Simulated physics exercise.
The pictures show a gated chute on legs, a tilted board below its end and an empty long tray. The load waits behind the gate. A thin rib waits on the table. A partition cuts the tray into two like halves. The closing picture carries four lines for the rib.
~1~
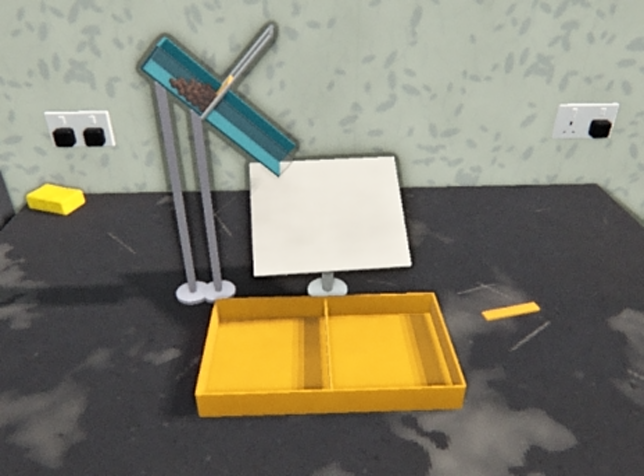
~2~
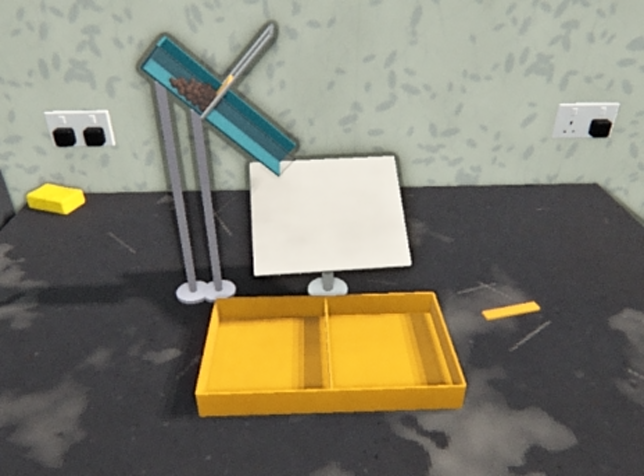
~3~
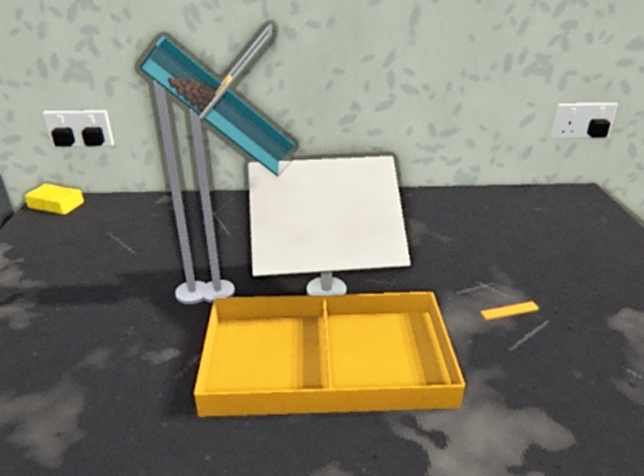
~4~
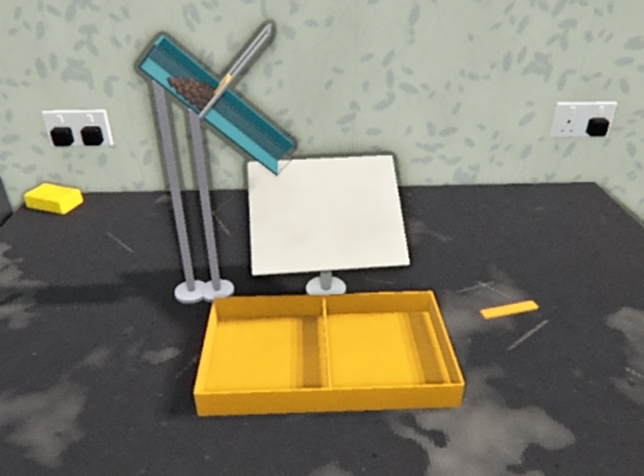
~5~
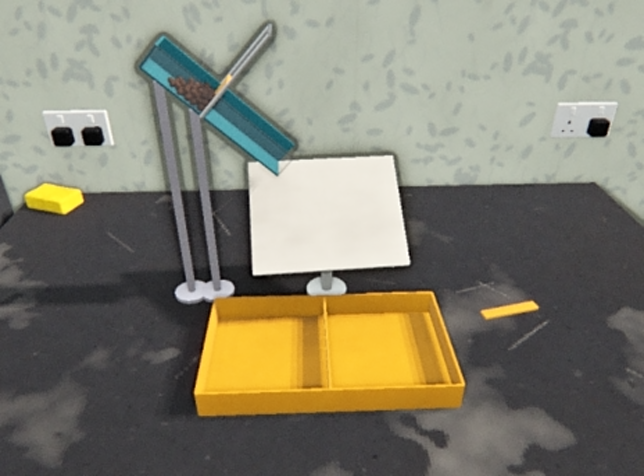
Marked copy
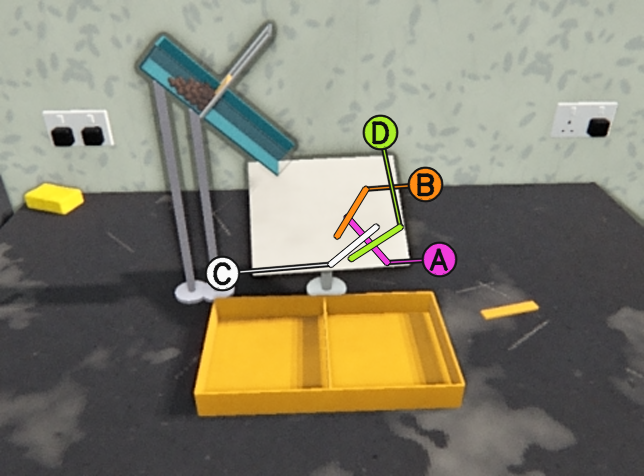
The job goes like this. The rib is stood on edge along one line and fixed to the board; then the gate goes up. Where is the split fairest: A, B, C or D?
The answer is line B.
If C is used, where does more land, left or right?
The left half.
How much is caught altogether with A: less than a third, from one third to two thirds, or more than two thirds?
More than two thirds.
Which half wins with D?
The right half.
On the marked copy, line A from (347, 217) to (387, 262); line B from (365, 189) to (337, 236); line C from (376, 227) to (330, 264); line D from (400, 227) to (351, 258).
With A, of what is caught, a stray few in the left half, nearly all in the right.
With B, of what is caught, about half in the left half, about half in the right.
With C, of what is caught, most in the left half, a small part in the right.
With D, of what is caught, a small part in the left half, nearly all in the right.
